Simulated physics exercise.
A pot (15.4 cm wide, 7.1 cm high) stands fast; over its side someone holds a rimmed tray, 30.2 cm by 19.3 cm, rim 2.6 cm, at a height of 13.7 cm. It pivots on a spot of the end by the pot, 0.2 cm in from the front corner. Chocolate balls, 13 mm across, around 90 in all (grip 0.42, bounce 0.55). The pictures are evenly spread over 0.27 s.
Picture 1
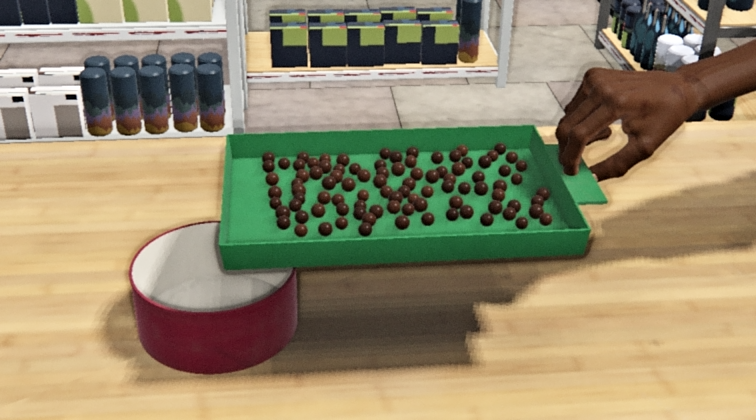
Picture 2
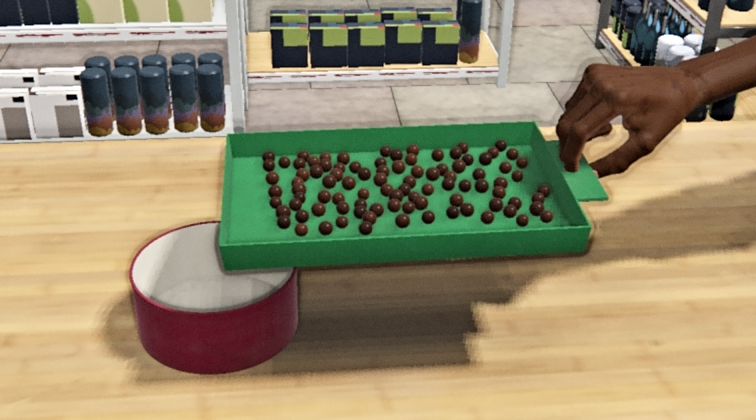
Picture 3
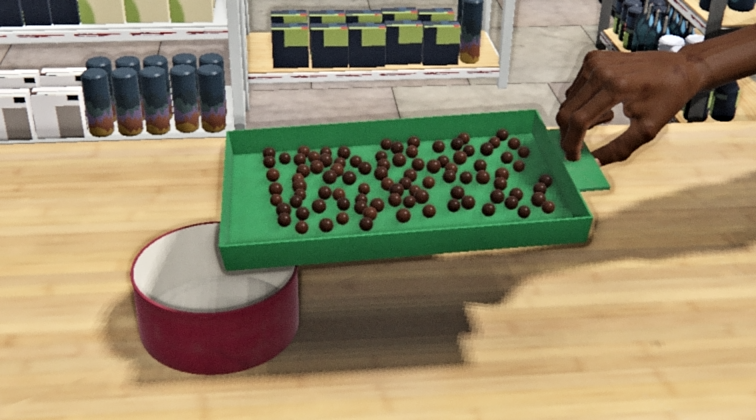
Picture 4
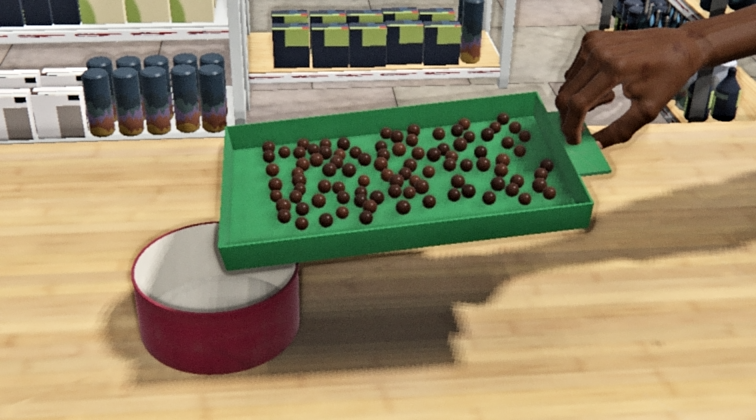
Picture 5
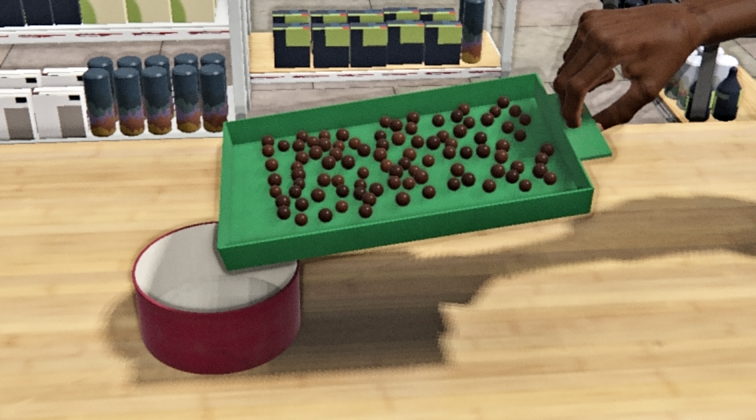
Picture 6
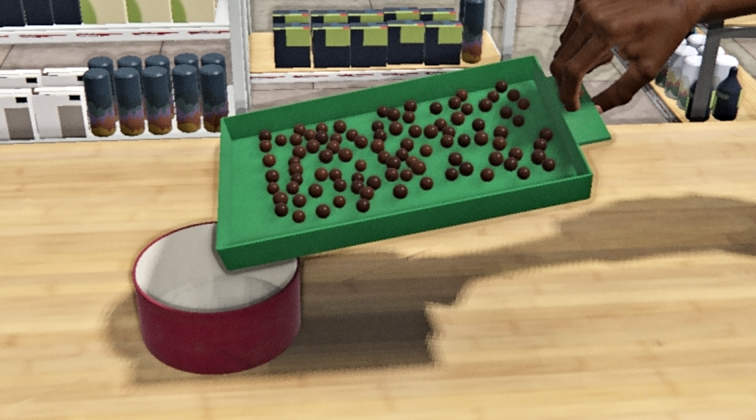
At first, a hand holds a green rimmed tray of scattered brown chocolate balls nearly level above a wooden counter, its left end over a red pot. The hand then raises the right end steadily, slanting the tray down toward the pot, while the balls stay spread across it, barely shifting.
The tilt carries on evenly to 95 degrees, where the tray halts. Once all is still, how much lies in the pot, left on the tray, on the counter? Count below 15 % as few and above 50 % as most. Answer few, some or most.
Pot few, tray few, counter most.
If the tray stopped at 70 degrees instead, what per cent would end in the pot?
In that case some 0 per cent.
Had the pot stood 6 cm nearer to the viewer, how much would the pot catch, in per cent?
It would be near 35 per cent.
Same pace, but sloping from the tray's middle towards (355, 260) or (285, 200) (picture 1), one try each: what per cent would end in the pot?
About 0 and 75 per cent.
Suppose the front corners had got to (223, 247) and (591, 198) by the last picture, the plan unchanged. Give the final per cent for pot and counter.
Pot 0, counter 95.
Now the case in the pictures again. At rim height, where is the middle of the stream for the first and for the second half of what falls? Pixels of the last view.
At about (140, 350), then at (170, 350).
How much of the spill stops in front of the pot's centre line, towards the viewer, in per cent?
Some 100 per cent.
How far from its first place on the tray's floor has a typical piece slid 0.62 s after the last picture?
Roughly 12 cm.
Then, 0.62 s after the last picture, tilt 51 degrees; the tray holds 100 %, the pot 0 %.
Then, 1.04 s after the last picture, tilt 77 degrees; the tray holds 95 %, the pot 0 %.
Then, 1.54 s after the last picture, tilt 95 degrees; the tray holds 40 %, the pot 0 %.
In the end, pot 0 %, tray 0 %, counter 100 %.
